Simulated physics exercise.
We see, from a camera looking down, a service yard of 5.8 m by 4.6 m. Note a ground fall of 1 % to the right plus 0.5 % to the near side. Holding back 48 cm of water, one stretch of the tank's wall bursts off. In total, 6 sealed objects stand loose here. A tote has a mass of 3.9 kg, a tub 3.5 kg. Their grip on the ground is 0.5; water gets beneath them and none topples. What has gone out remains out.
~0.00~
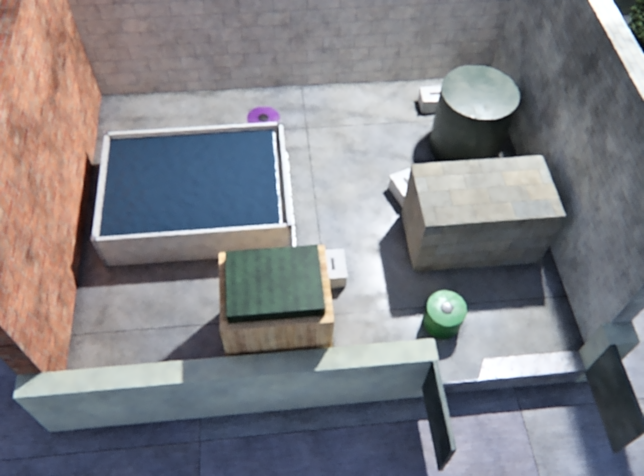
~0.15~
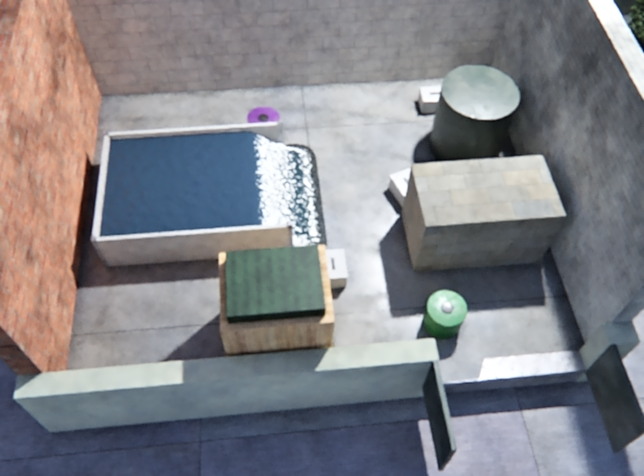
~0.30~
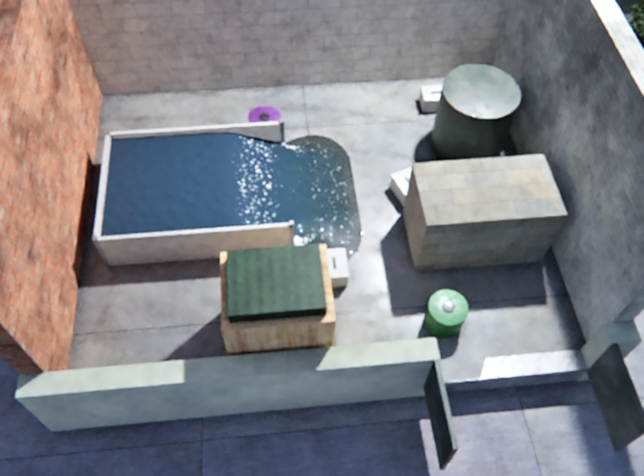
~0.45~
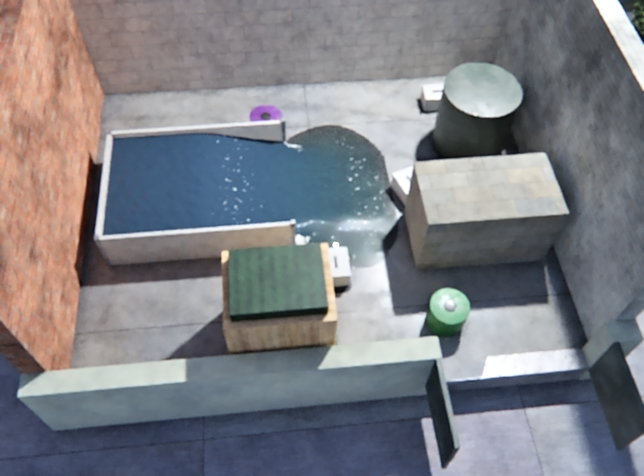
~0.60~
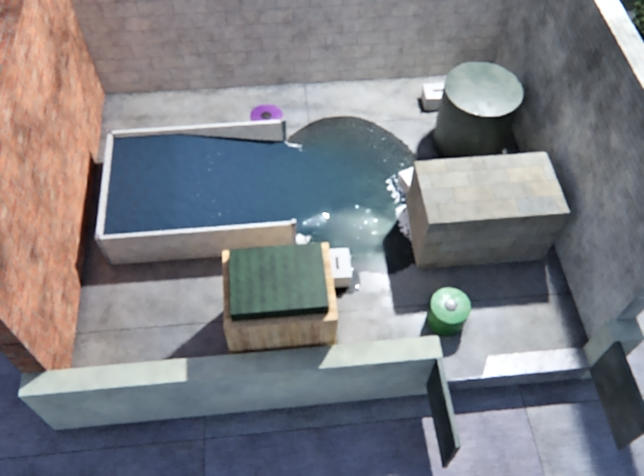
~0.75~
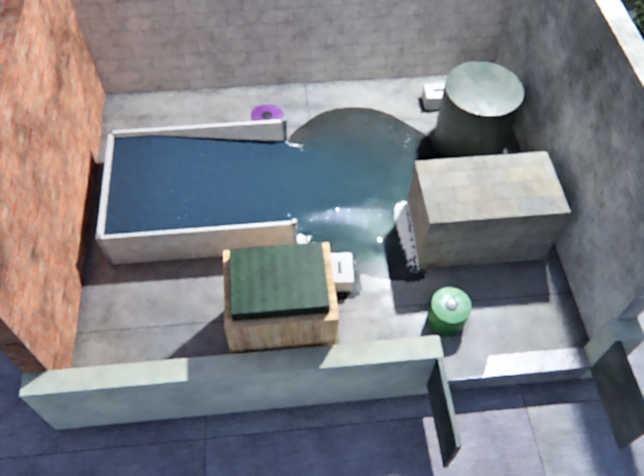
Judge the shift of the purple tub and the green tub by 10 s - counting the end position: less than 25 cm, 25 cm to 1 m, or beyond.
In short: Purple tub carried a long way, green tub carried a long way.
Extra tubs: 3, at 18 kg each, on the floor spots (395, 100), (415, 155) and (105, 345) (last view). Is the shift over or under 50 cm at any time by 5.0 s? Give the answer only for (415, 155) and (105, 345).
Well, the first is higher and the second lower.
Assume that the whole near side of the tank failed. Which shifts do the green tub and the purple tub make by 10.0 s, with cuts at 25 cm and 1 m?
First the green tub: It is carried a long way; as for the purple tub, it is carried a long way.
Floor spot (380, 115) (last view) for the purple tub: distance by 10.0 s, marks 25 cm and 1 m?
In the end it is hauled off.
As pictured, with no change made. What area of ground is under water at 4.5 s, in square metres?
I'd estimate close to 19 m2.
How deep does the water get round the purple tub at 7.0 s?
Roughly 10 cm at that moment.
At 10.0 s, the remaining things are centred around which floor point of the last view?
Averaged position, last view: Near pixel (359, 149).
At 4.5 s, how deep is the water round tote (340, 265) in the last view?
About 7 cm.
After 2.0 s the purple tub is near (267, 116), 0.0 m from its start, aground; the green tub is near (514, 362), 0.9 m from its start, aground; 0 of 6 are out; 3 afloat.
After 4.5 s the purple tub is near (267, 116), 0.0 m from its start, aground; the green tub has gone out; 1 of 6 are out; 4 afloat.
After 7.0 s the purple tub is near (122, 113), 1.9 m from its start, afloat; the green tub has gone out; 1 of 6 are out; 5 afloat.
After 10.0 s the purple tub is near (107, 127), 2.1 m from its start, afloat; the green tub has gone out; 2 of 6 are out; 4 afloat.
